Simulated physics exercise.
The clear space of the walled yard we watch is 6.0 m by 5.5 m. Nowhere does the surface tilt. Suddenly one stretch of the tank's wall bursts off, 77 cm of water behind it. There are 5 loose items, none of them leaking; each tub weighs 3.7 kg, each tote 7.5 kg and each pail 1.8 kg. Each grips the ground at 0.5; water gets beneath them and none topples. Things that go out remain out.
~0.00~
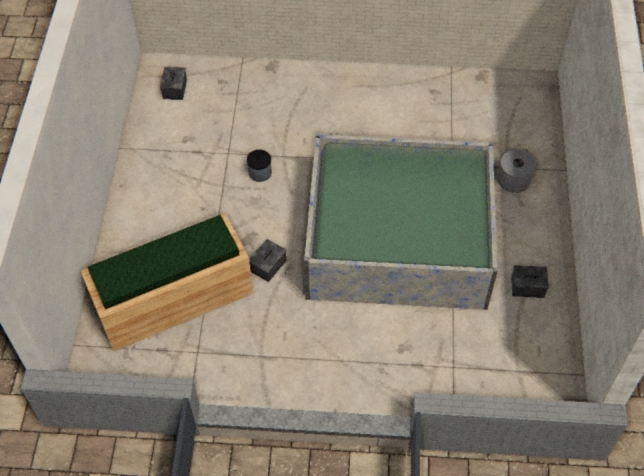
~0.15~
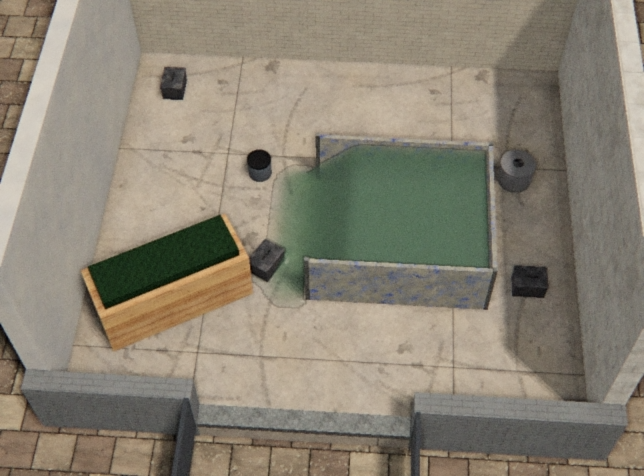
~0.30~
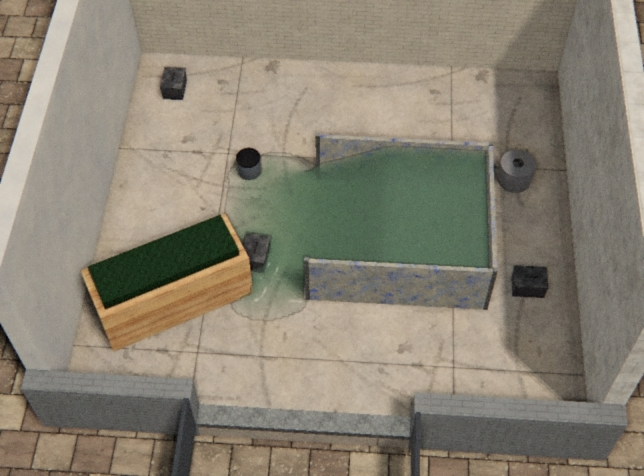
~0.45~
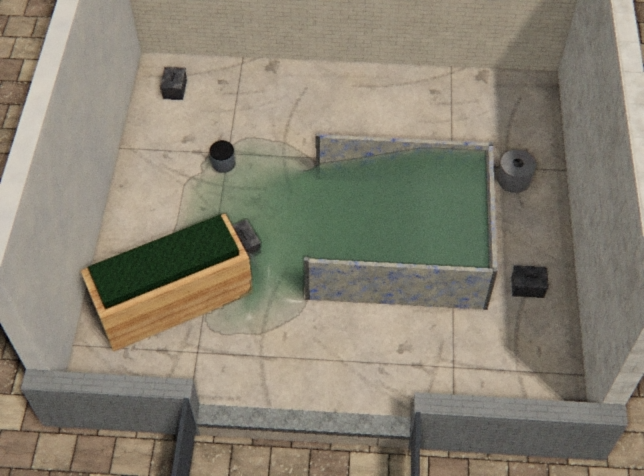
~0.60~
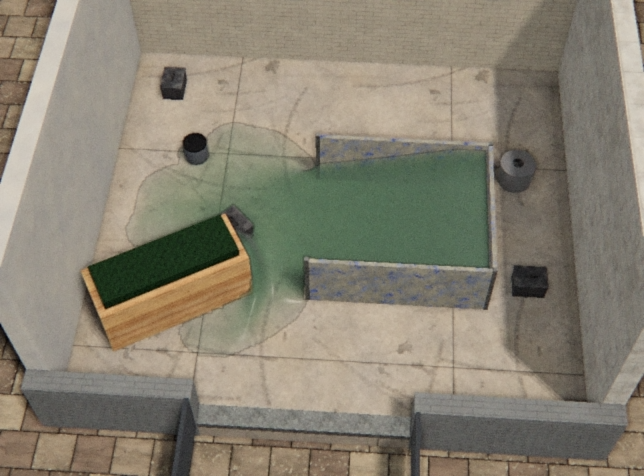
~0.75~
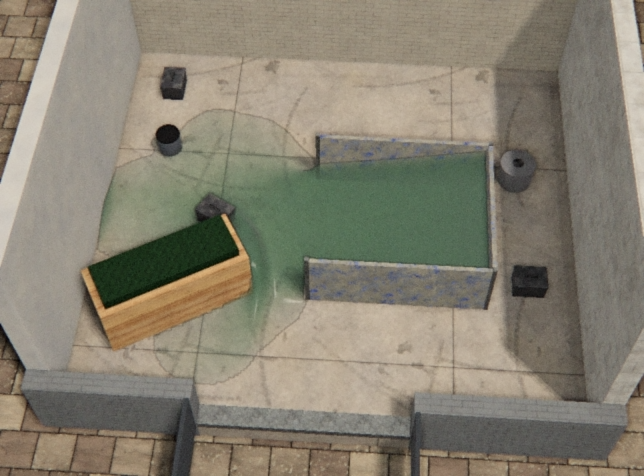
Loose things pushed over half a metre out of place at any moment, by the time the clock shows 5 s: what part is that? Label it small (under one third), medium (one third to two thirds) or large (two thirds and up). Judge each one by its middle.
Large.
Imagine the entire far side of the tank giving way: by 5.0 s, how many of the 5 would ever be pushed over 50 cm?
Count: 3.
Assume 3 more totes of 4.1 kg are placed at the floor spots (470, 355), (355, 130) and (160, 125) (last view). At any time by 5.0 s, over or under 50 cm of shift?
Outcome: Stays within first, breaks the threshold next, breaks the threshold last.
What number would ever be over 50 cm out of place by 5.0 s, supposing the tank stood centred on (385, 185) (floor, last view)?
The answer would then be 3.
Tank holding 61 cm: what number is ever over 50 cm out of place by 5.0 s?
Then the count would be 3.
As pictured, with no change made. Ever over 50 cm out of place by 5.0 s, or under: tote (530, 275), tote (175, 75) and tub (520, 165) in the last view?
Listed in sequence: Lower; higher; higher for the last.
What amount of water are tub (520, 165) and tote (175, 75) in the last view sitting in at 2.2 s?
Depths: Near 0 cm, then near 21 cm.
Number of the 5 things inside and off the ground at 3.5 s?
At that moment it comes to 2.
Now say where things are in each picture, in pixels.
A pail at (259, 159), on the bottom; a tote at (267, 255) rests on the ground; 3.8 m2 under water; 0 of 5 have shifted, in the first picture.
A pail at (259, 159), on the bottom; a tote at (266, 255), on the bottom; water covers 4.9 m2; 0 of 5 have shifted, in the second picture.
A pail at (248, 157), on the bottom, 14 cm from its start; a tote at (255, 248) rests on the ground, 17 cm from its start; 6.1 m2 under water; 2 of 5 have shifted, in the third picture.
A pail at (222, 150) rests on the ground, 51 cm from its start; a tote at (243, 236), afloat, 38 cm from its start; water covers 7.4 m2; 2 of 5 have shifted, in the fourth picture.
A pail at (195, 142), on the bottom, 90 cm from its start; a tote at (234, 222), afloat, 58 cm from its start; 9.0 m2 under water; 2 of 5 have shifted, in the fifth picture.
A pail at (168, 133) rests on the ground, 130 cm from its start; a tote at (215, 208) floats, 89 cm from its start; 10.8 m2 under water; 2 of 5 have shifted, in the sixth picture.
After 1.1 s 2 of 5 are over 50 cm from their spots; 2 afloat.
After 2.2 s 3 of 5 are over 50 cm from their spots; 3 afloat.
After 3.5 s 3 of 5 are over 50 cm from their spots; 2 afloat.
After 5.0 s 4 of 5 are over 50 cm from their spots, and 4 have been at some point; 4 afloat.
